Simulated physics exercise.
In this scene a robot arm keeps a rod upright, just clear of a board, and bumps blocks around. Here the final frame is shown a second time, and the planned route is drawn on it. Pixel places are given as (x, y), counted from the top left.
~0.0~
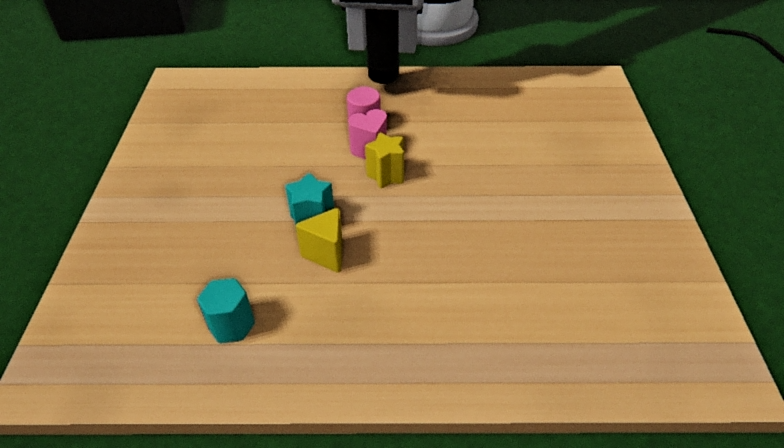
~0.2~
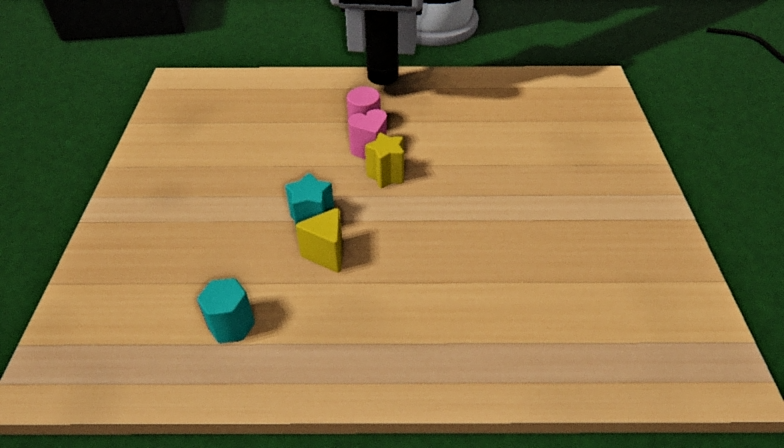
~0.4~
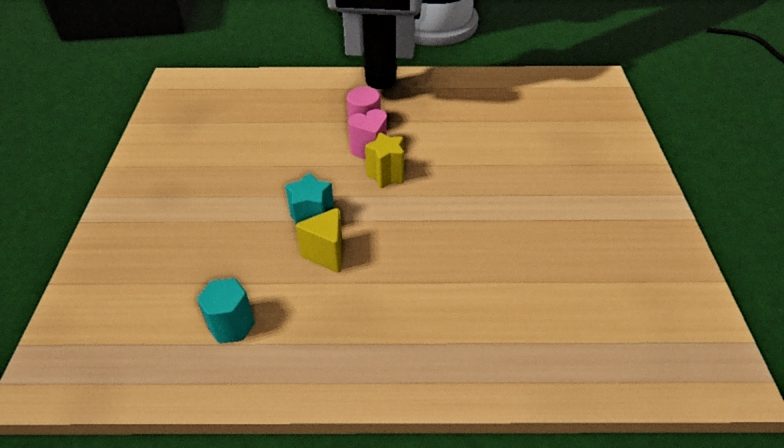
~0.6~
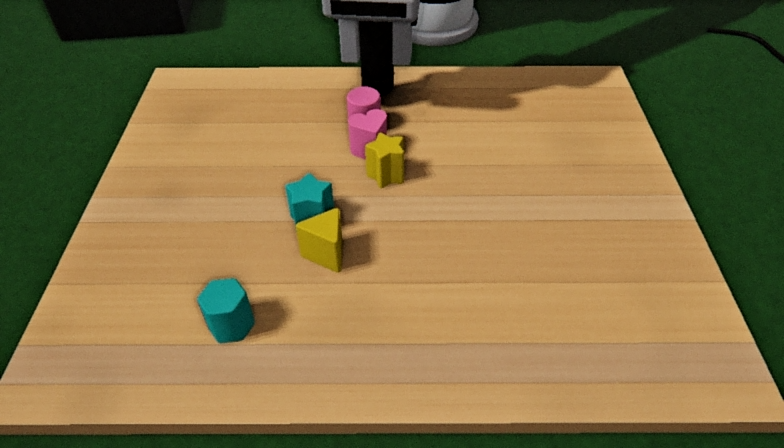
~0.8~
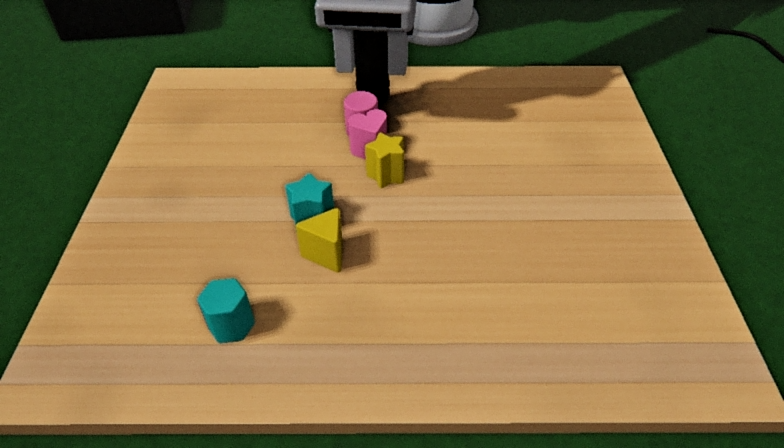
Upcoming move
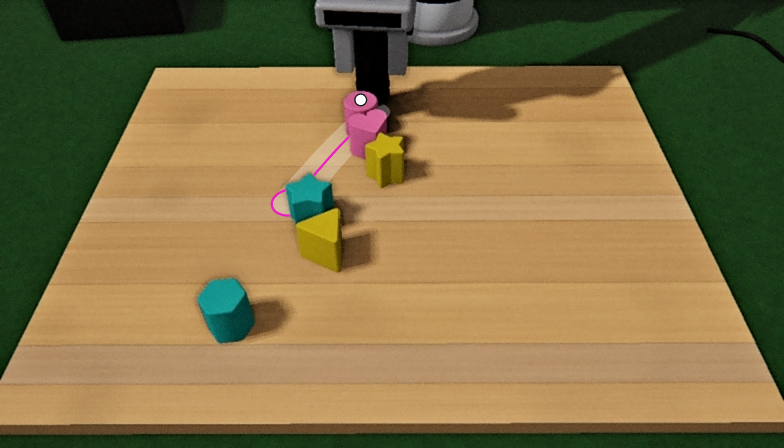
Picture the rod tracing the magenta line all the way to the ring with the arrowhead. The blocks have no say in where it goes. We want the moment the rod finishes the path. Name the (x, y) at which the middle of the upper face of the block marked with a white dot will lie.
The point I'd pick in the picture is (276, 198).
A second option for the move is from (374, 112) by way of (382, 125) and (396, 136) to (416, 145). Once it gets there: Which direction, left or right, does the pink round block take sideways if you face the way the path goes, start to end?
That's a shift to the right.
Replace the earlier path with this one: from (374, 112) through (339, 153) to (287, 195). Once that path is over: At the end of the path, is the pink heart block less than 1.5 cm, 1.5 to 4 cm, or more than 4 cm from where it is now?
It will move between 1.5 and 4 cm.
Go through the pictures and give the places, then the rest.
The first picture shows rod tip at (384, 76); block tops, turquoise star-shaped block at (308, 188); yellow triangular block at (323, 224); pink round block at (363, 95); pink heart block at (369, 120); yellow star-shaped block at (386, 144).
The second picture shows rod at (383, 78); blocks unchanged.
The third picture shows rod at (381, 82); blocks unchanged.
The fourth picture shows rod at (378, 88); blocks unchanged.
The fifth picture shows rod at (373, 98); turquoise star-shaped block at (308, 188); yellow triangular block at (323, 224); pink round block at (361, 100); pink heart block at (369, 120); yellow star-shaped block at (386, 144).
Path on the board, in a line from (374, 112) to (291, 202); the dot is on the pink round block.
On the path given first. One third of the way, rod at (346, 125); pink round block at (333, 129); pink heart block at (364, 133), turned 50° anticlockwise; yellow star-shaped block at (391, 146), turned 15° clockwise.
Two thirds of the way, rod at (318, 155); turquoise star-shaped block at (307, 191); pink round block at (310, 162); pink heart block at (364, 133), turned 50° anticlockwise; yellow star-shaped block at (391, 146), turned 15° clockwise.
At the end, rod at (288, 188); turquoise star-shaped block at (293, 222), turned 60° anticlockwise; yellow triangular block at (331, 232), turned 20° anticlockwise; pink round block at (276, 198); pink heart block at (364, 133), turned 50° anticlockwise; yellow star-shaped block at (391, 146), turned 15° clockwise.
